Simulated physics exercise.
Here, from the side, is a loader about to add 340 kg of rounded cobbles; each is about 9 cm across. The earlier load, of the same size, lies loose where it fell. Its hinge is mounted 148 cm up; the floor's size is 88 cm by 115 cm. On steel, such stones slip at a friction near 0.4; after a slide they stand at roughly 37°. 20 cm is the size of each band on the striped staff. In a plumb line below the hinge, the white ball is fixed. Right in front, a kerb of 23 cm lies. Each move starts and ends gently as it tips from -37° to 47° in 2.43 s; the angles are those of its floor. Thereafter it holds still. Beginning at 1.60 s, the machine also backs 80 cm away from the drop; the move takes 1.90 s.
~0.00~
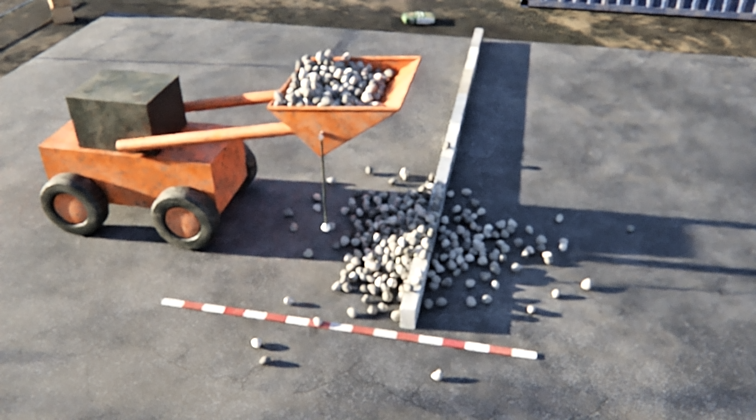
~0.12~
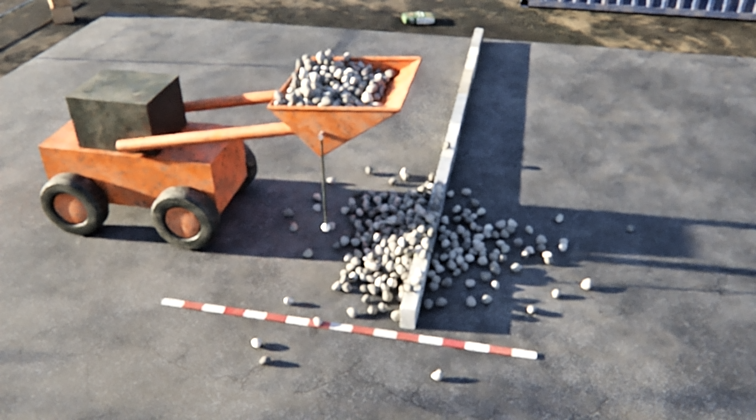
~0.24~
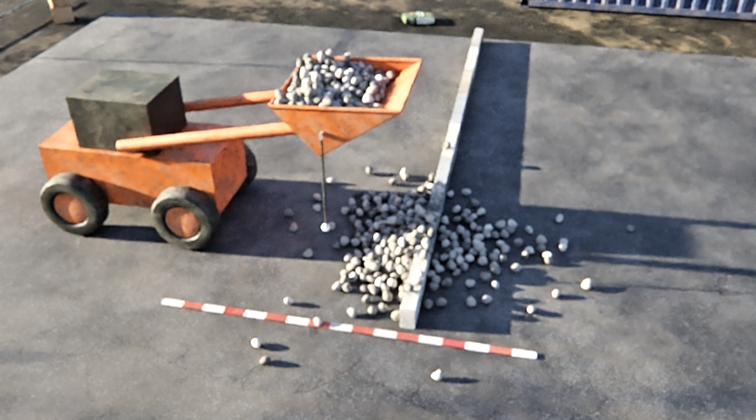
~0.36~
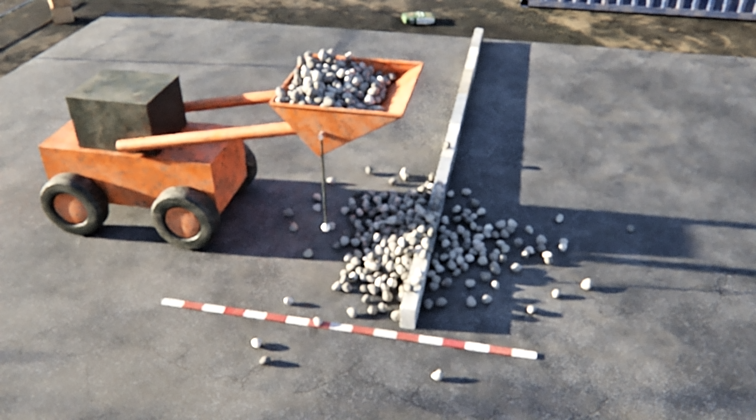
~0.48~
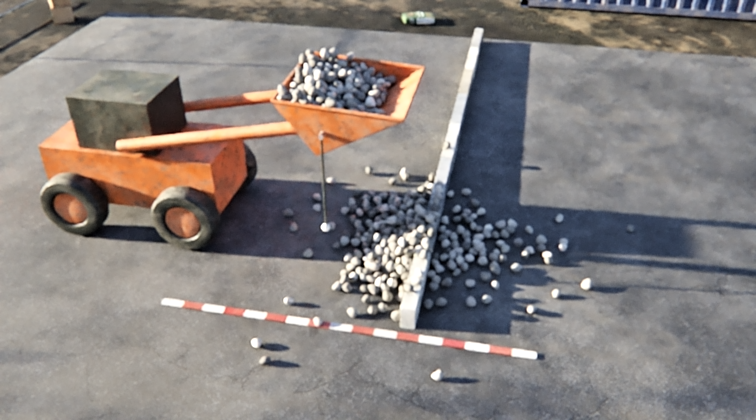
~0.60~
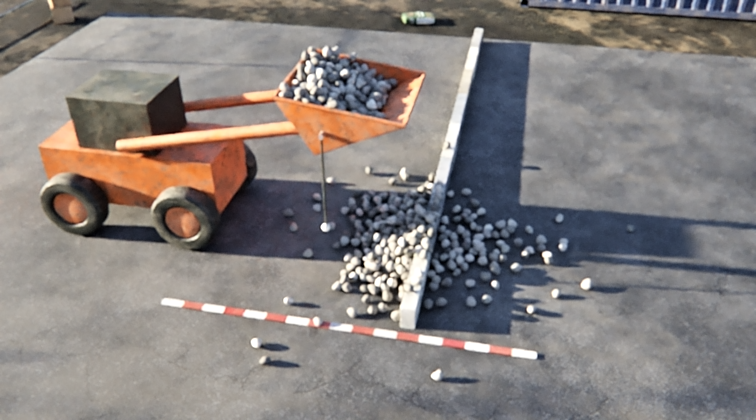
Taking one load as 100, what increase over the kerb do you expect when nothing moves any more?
21 out of 100.
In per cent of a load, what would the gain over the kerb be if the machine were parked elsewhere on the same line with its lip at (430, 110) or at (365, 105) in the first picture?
Roughly 55 per cent, then 0 per cent.
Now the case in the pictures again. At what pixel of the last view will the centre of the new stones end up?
They settle centred around (398, 229).
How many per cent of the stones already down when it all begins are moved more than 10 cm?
Close to 15 in a hundred of them.
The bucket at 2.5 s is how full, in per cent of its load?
About 0 percent is still in there.
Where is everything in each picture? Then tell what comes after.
The bucket is at -37°, its lip at (400, 109); the top of the load is at (325, 63). The earlier load is highest near (428, 225), 30 cm above ground level, 77 % on this side of the kerb, 23 % over the kerb, in the first picture.
The bucket is at -36°, its lip at (400, 110); the top of the load is at (322, 63); the stones move at 0.0 m/s on average, in the second picture.
Lip at (401, 112), floor tilted -35°, highest stones at (319, 62); the stones move at 0.1 m/s on average, in the third picture.
Lip at (402, 116), floor tilted -32°, highest stones at (315, 60); the stones move at 0.1 m/s on average, in the fourth picture.
The bucket is at -28°, its lip at (404, 121); the top of the load is at (317, 59); the stones move at 0.1 m/s on average, in the fifth picture.
The bucket is at -24°, its lip at (405, 126); the top of the load is at (318, 57); the stones move at 0.2 m/s on average, in the sixth picture.
After 1.8 s the floor is at 34°; in per cent of one load, 79 in the bucket, 98 on this side of the kerb, 23 over the kerb; the foremost stones are at (570, 253).
After 2.5 s the floor is at 47°; in per cent of one load, 0 in the bucket, 156 on this side of the kerb, 44 over the kerb; the foremost stones are at (574, 249).
After 4.0 s the floor is at 47°; in per cent of one load, 0 in the bucket, 155 on this side of the kerb, 45 over the kerb; the foremost stones are at (583, 237).
After 6.6 s the floor is at 47°; in per cent of one load, 0 in the bucket, 155 on this side of the kerb, 45 over the kerb; the foremost stones are at (583, 237). Net gain over the kerb, 21.
